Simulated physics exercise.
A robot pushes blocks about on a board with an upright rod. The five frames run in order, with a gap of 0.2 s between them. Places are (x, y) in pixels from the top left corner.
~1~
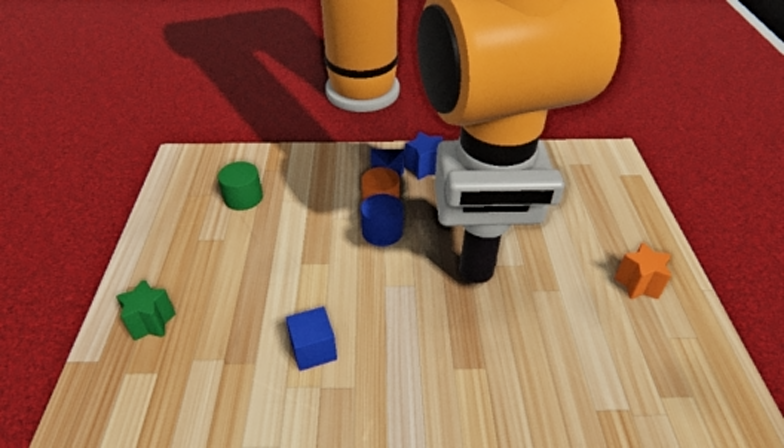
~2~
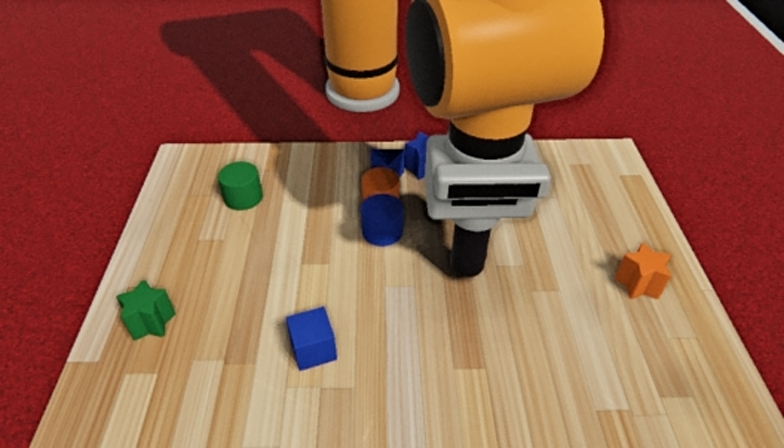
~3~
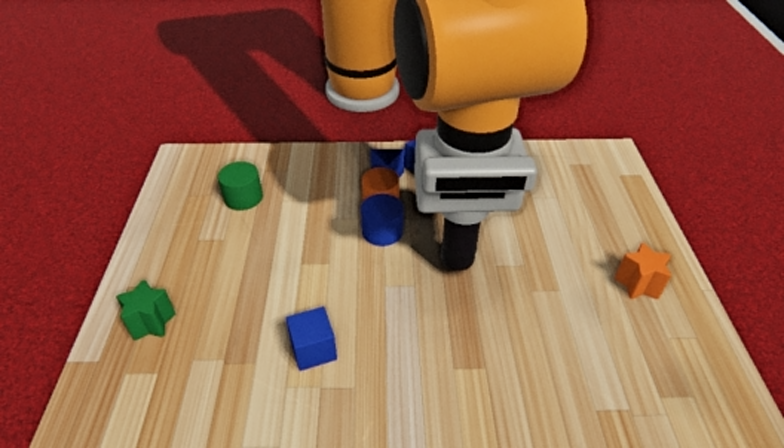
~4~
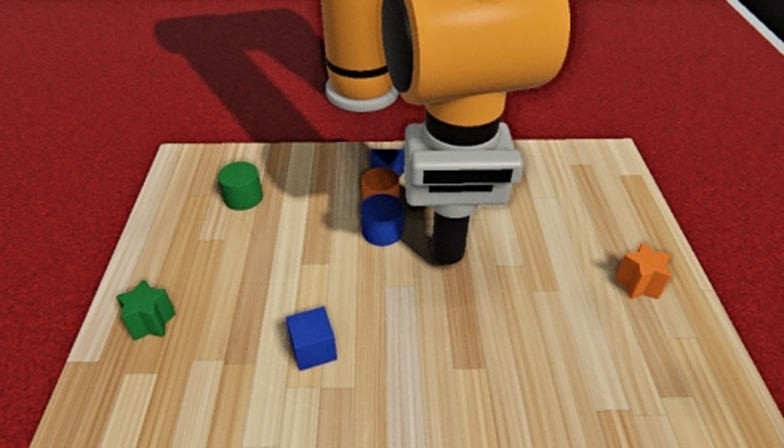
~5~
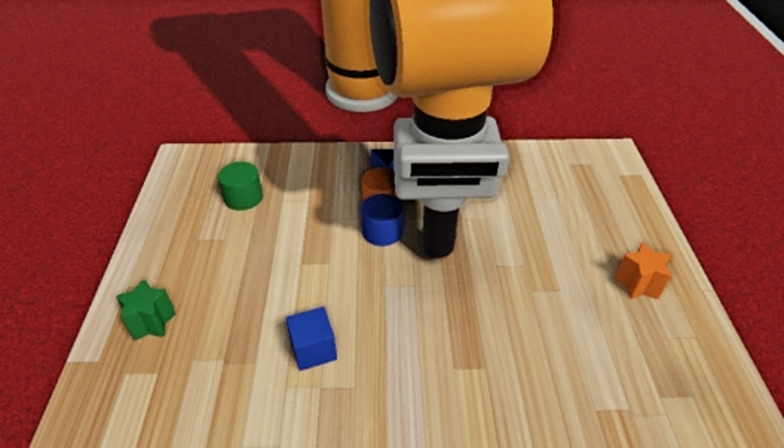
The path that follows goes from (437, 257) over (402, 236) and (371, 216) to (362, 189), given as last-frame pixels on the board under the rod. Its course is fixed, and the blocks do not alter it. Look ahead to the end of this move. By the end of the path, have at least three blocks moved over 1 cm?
That would be a yes.
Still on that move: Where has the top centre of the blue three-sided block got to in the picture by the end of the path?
Its top middle will sit at (399, 136).
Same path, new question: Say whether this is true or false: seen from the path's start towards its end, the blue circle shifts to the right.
That statement is not accurate.
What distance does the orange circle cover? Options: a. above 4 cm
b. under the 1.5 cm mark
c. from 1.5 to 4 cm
It's a.
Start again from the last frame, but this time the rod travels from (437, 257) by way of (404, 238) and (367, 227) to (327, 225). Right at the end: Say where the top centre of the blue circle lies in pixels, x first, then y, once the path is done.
Its top middle is near (298, 185).
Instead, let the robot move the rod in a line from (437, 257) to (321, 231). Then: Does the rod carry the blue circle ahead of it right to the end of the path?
That would be a no.
On the path given first. One third of the way, rod (402, 226); orange circle (380, 177); blue circle (367, 202).
Two thirds of the way, rod (370, 205); orange circle (377, 169); blue circle (333, 191); blue three-sided block (390, 152), turned 15° anticlockwise.
At the end, rod (362, 178); orange circle (378, 147); blue circle (328, 188); blue three-sided block (399, 136); blue star not moved.
